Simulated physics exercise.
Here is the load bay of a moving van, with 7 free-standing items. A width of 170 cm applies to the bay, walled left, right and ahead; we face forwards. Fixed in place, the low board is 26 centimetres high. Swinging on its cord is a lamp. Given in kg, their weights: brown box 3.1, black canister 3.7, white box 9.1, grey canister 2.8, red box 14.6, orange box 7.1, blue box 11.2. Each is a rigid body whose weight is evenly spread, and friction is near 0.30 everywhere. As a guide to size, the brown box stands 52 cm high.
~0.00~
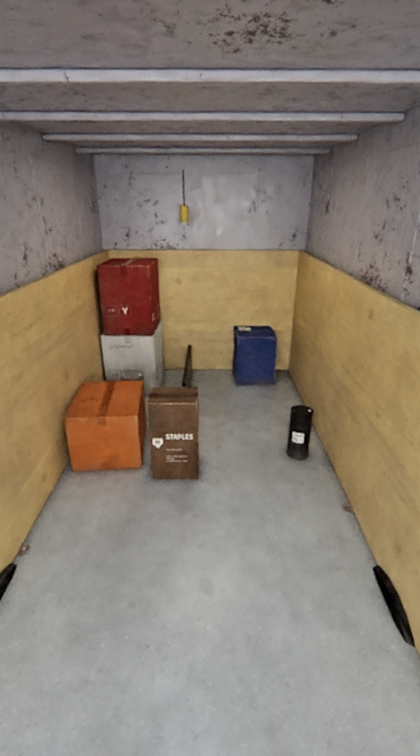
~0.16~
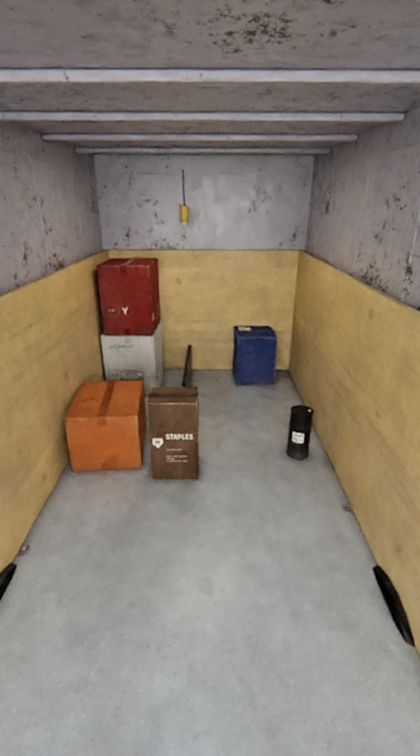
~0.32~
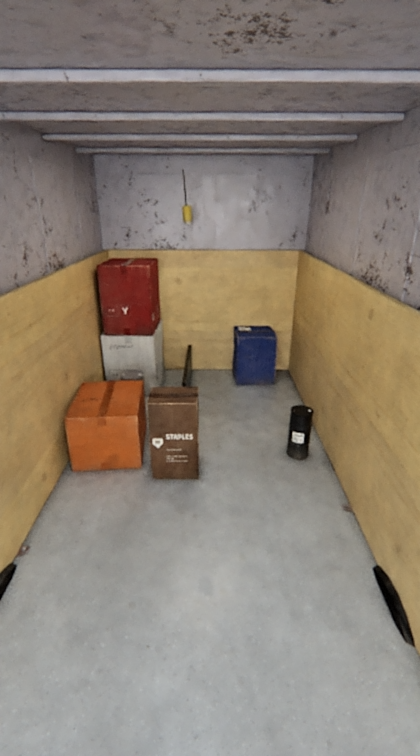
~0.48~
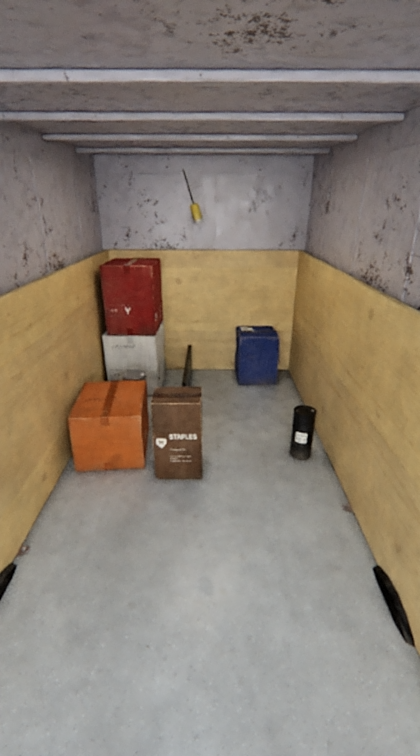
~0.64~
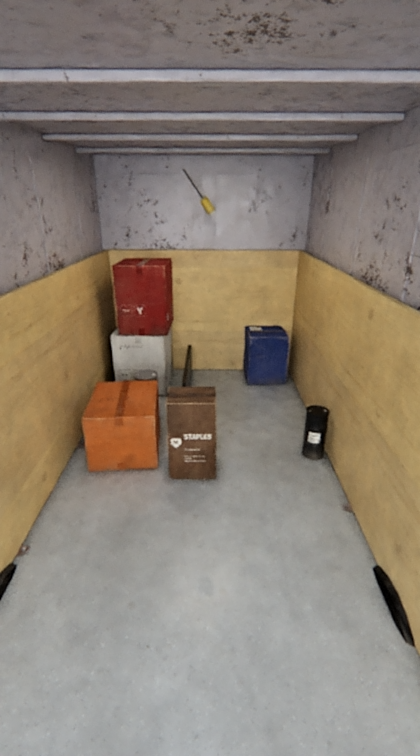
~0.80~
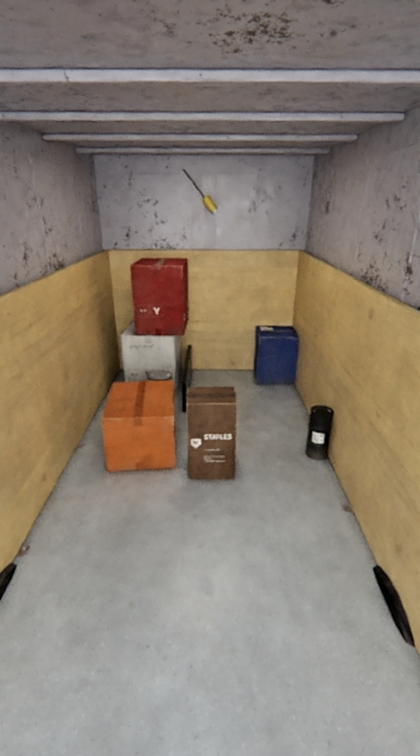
Stacked and loose boxes sliding right across a moving van's load bay, with a black canister shifting slightly, after the hanging lamp swings right.
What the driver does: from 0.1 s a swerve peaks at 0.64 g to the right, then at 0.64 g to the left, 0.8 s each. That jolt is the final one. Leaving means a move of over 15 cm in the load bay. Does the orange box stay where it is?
Yes: Most likely it stays about where it was.
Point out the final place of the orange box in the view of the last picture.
It winds up close to (109, 423).
After 1.30 s, load feels 0.64 g left; orange box moved 27 cm near (151, 423); red box moved 31 cm; brown box moved 28 cm.
After 1.50 s, load feels 0.32 g left; orange box moved 16 cm near (134, 423); brown box moved 16 cm; grey canister moved 15 cm.
In the end (2.3 s), not toppled but over 15 cm from the start, black canister; the other 6 under 15 cm from the start. In the last view, orange box near (109, 423).
